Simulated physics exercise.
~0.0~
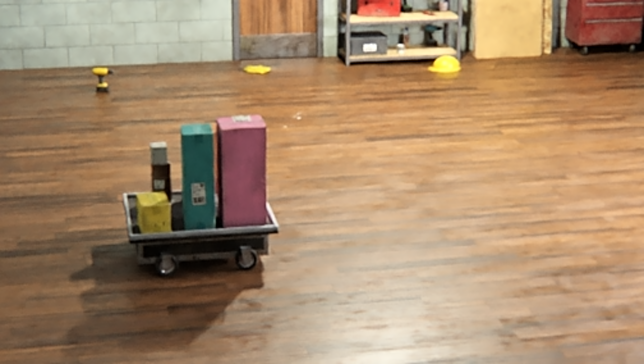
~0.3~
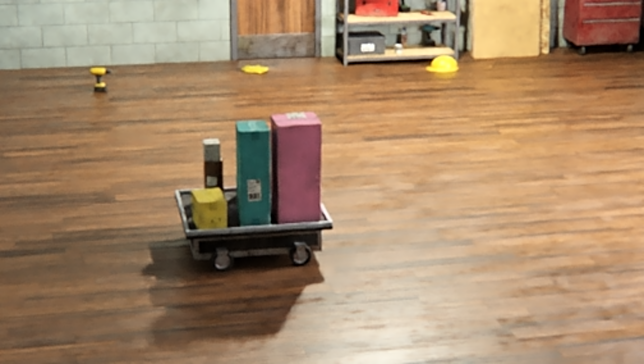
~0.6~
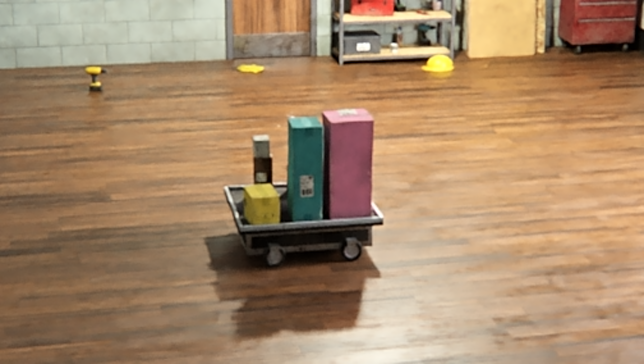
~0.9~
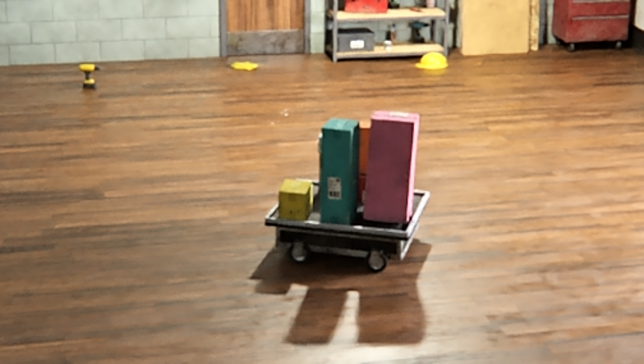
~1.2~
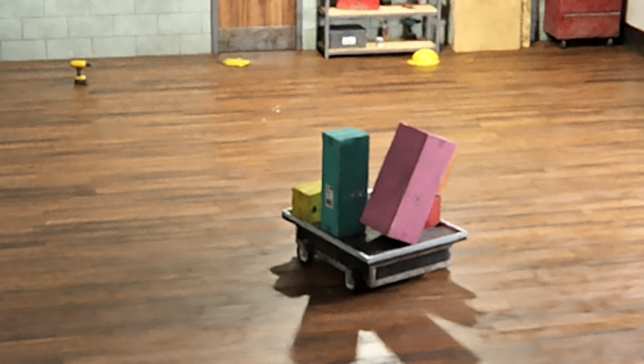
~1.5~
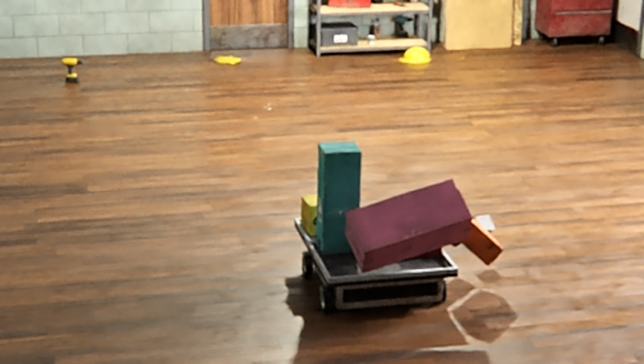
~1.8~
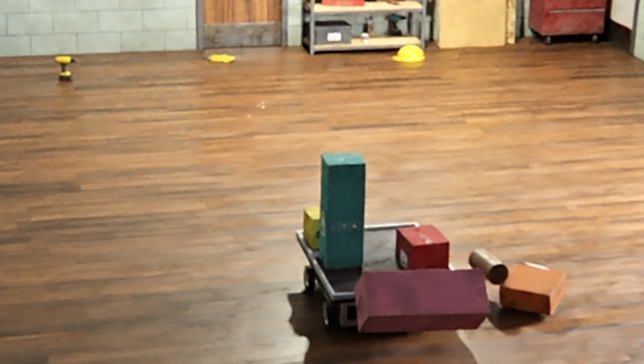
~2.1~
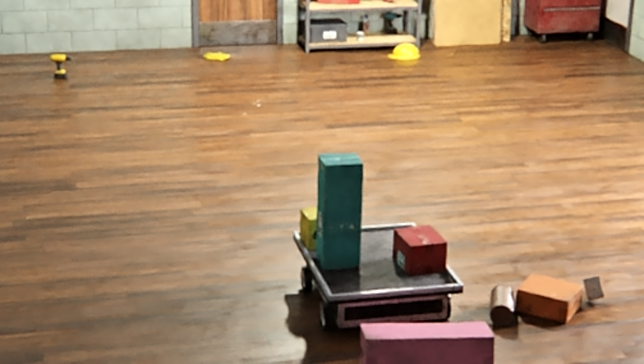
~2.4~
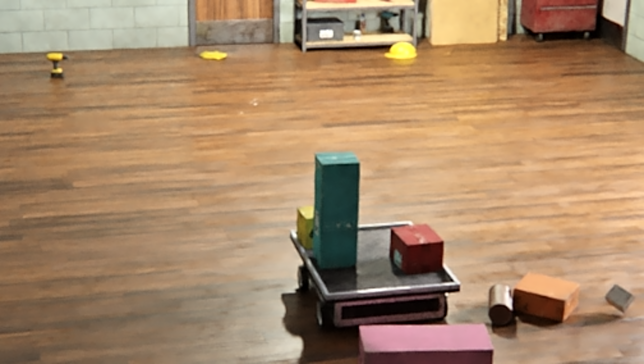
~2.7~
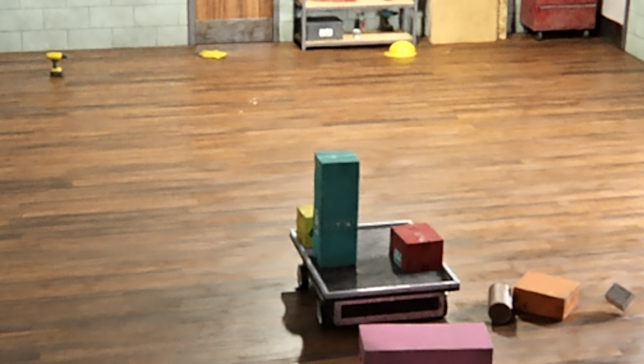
The video shows a cart loaded with boxes rolling right across a wooden floor and turning toward the viewer as the tall pink box tips over and falls off with several smaller items, leaving the turquoise, yellow and red boxes on the stopped cart.
